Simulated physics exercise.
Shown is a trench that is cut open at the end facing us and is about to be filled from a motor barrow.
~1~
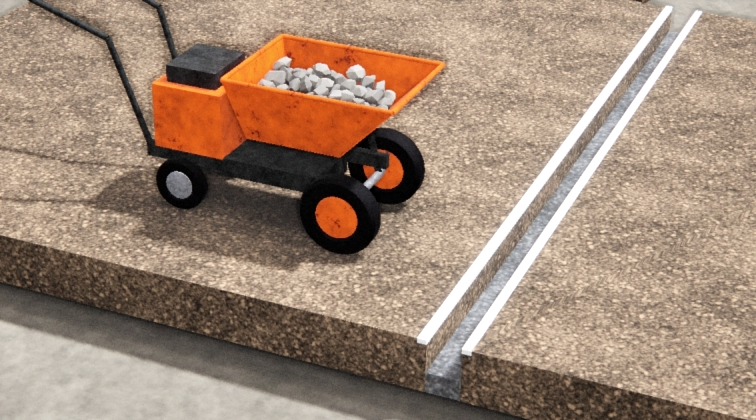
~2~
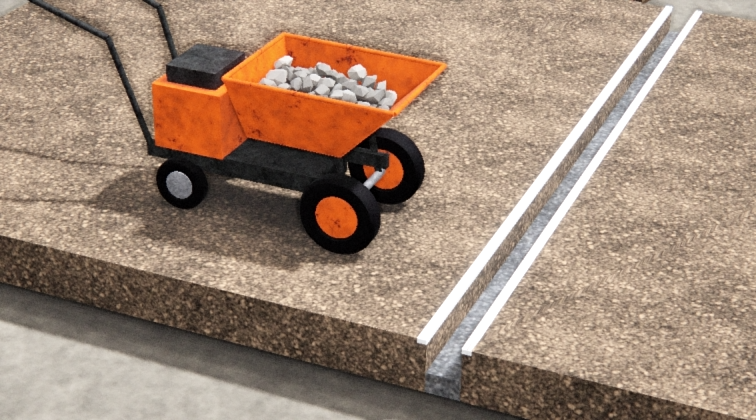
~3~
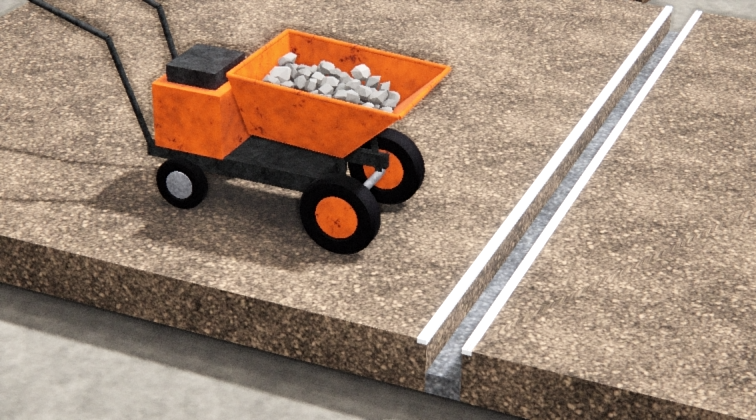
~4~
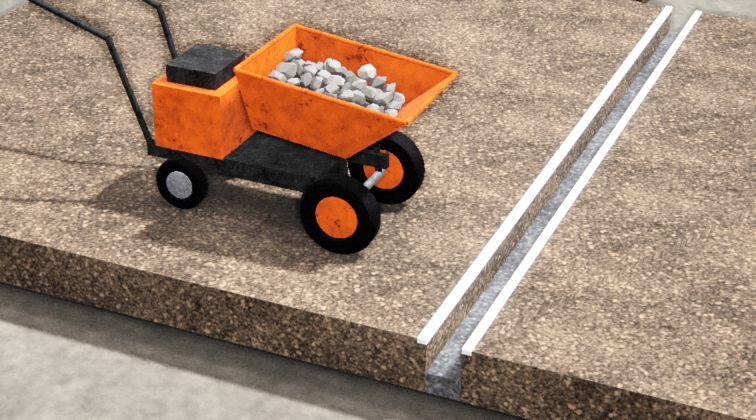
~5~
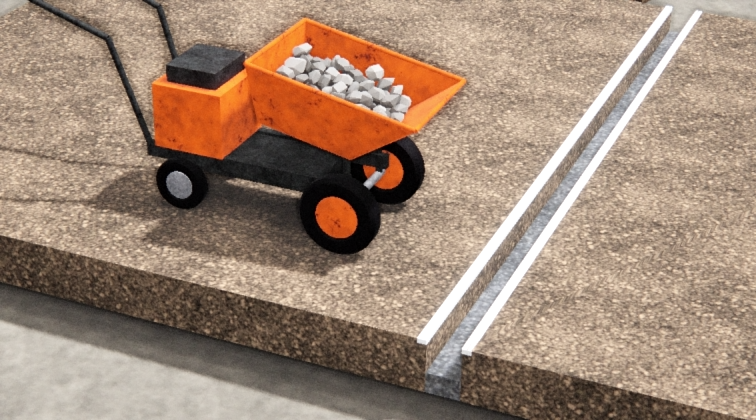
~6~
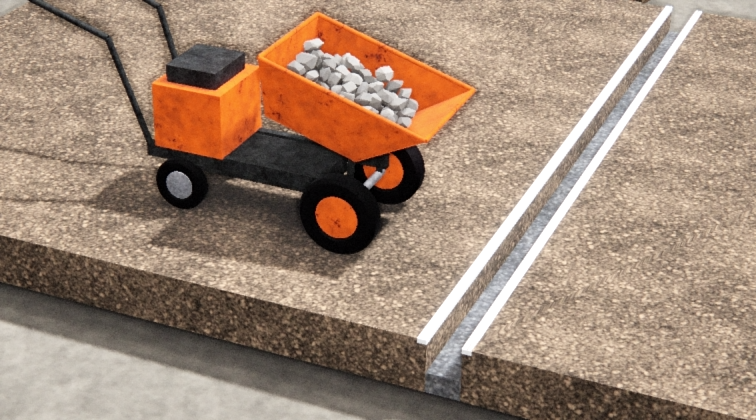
The orange skip of a small motor barrow, heaped with grey broken stones, sits level at first, then tilts gradually forward to the right, its back end rising until it is clearly tipped. The barrow stands left of a narrow, white-edged trench cut through brown, gritty ground, its black handles at upper left. Seen from above at an angle, its wheels and the view stay still.
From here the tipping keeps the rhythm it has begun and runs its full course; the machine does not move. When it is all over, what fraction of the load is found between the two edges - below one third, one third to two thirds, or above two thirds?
What falls in is a third up to two thirds.
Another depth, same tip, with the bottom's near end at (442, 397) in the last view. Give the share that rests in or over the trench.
Around 70 percent.
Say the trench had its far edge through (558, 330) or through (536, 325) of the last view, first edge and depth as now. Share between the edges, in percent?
I'd expect close to 100 in a hundred and then close to 100 in a hundred.
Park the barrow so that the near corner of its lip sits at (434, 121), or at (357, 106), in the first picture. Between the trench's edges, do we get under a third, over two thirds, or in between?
At spot one the answer is below one third, and at spot two it is in the middle band.
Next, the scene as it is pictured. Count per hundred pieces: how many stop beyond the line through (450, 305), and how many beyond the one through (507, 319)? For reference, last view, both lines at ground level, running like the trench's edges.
I reckon some 80 per cent and some 20 per cent.
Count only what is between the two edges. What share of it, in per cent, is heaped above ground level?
Around 20 in a hundred.
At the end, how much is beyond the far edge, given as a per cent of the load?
Result: Some 20 % of the load.
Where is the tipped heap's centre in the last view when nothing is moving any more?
It settles centred around (511, 265).
Soon after the last picture, skip tipped steeply; all in the skip.
A little later, skip tipped right over; most in the skip; a small part in or heaped over the trench; a stray few beyond it; a stray few falling.
Later still, skip tipped right over; about a quarter in the skip; a stray few short of the trench; about half in or heaped over the trench; about a quarter beyond it.
At rest, skip tipped right over; about a quarter in the skip; a stray few short of the trench; about half in or heaped over the trench; about a quarter beyond it.
